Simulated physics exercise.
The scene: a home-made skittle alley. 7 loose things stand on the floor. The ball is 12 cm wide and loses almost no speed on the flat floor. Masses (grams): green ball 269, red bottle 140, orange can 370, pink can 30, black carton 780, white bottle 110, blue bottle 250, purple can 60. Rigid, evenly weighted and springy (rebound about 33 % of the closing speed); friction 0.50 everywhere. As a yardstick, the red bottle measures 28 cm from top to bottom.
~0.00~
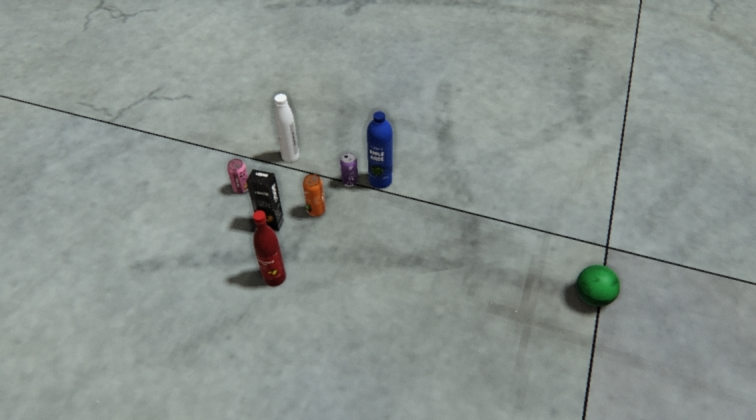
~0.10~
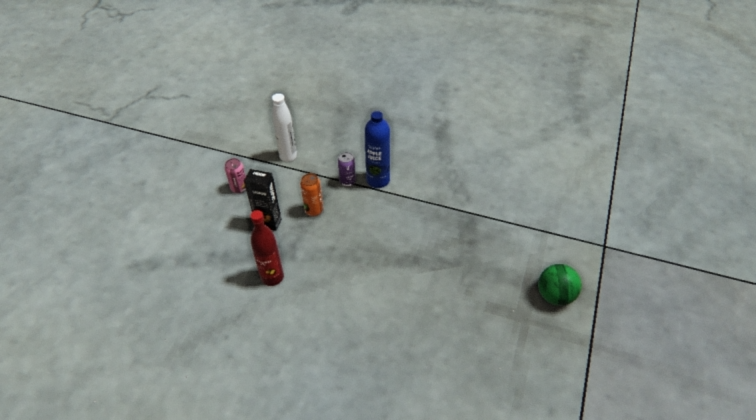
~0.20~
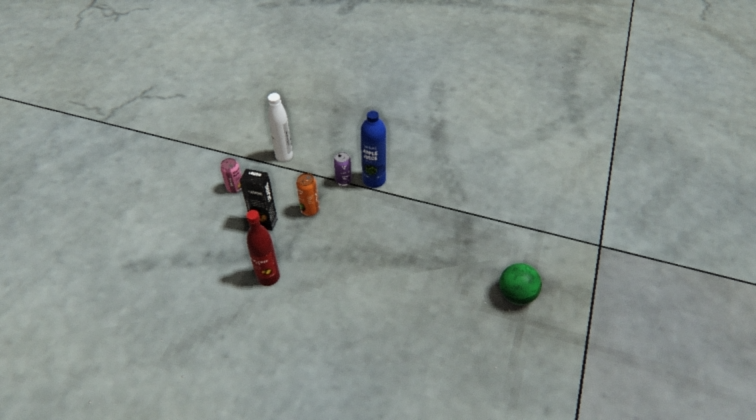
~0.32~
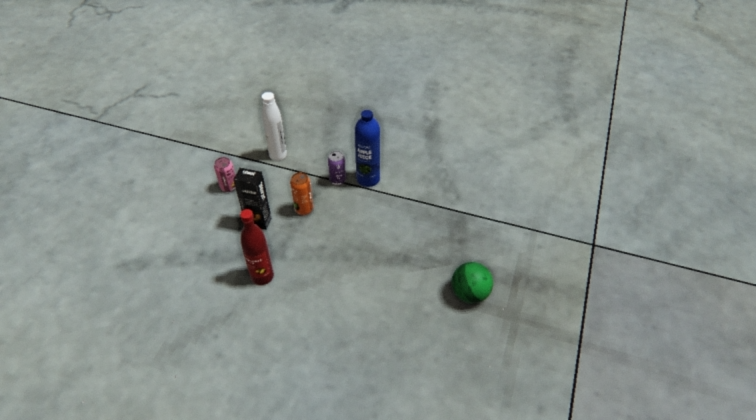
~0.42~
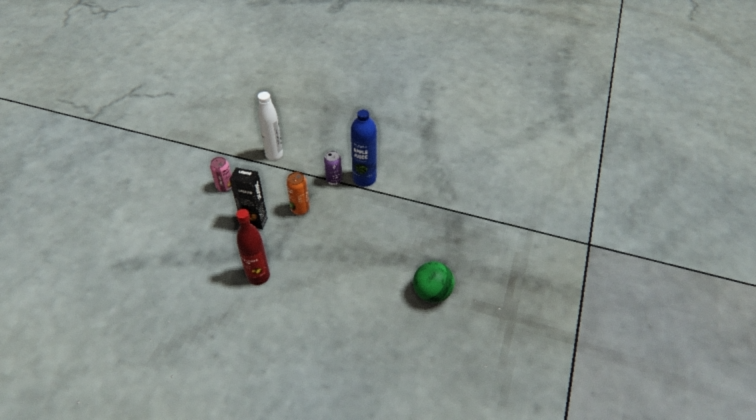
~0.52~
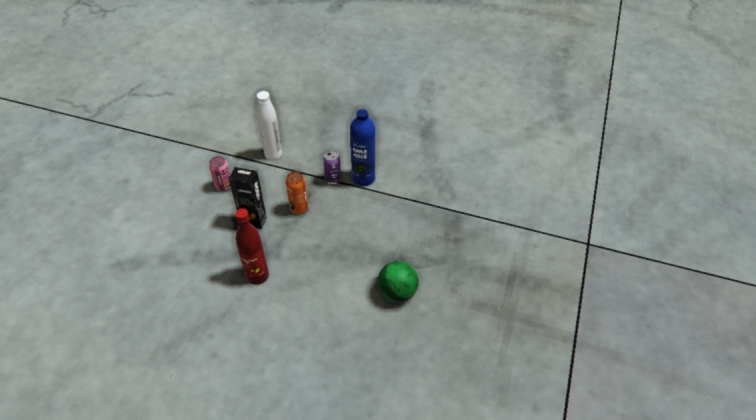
On a grey concrete floor marked with dark lines, a green ball rolled steadily from the right toward the left, nearing a standing cluster of bottles, cans and a black carton that stayed upright.
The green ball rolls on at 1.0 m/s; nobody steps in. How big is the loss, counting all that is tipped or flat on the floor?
Things lost: Just one.
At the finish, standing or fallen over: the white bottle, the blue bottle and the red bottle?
The white bottle keeps standing; the blue bottle is still upright; the red bottle falls over.
After 0.92 s, ball has run 87 cm; green ball near (266, 284); red bottle moved 2 cm near (245, 243).
After 1.42 s, ball has run 119 cm; green ball near (143, 315); red bottle on its side near (210, 231).
After 2.02 s, ball has run 158 cm; red bottle on its side near (209, 231).
After 2.72 s, ball has run 202 cm; red bottle on its side near (208, 231).
In the end (3.2 s), toppled on the floor, red bottle; the other 6 under 8 cm from the start. At the end, from the last picture's camera, red bottle near (208, 231), orange can near (297, 194).
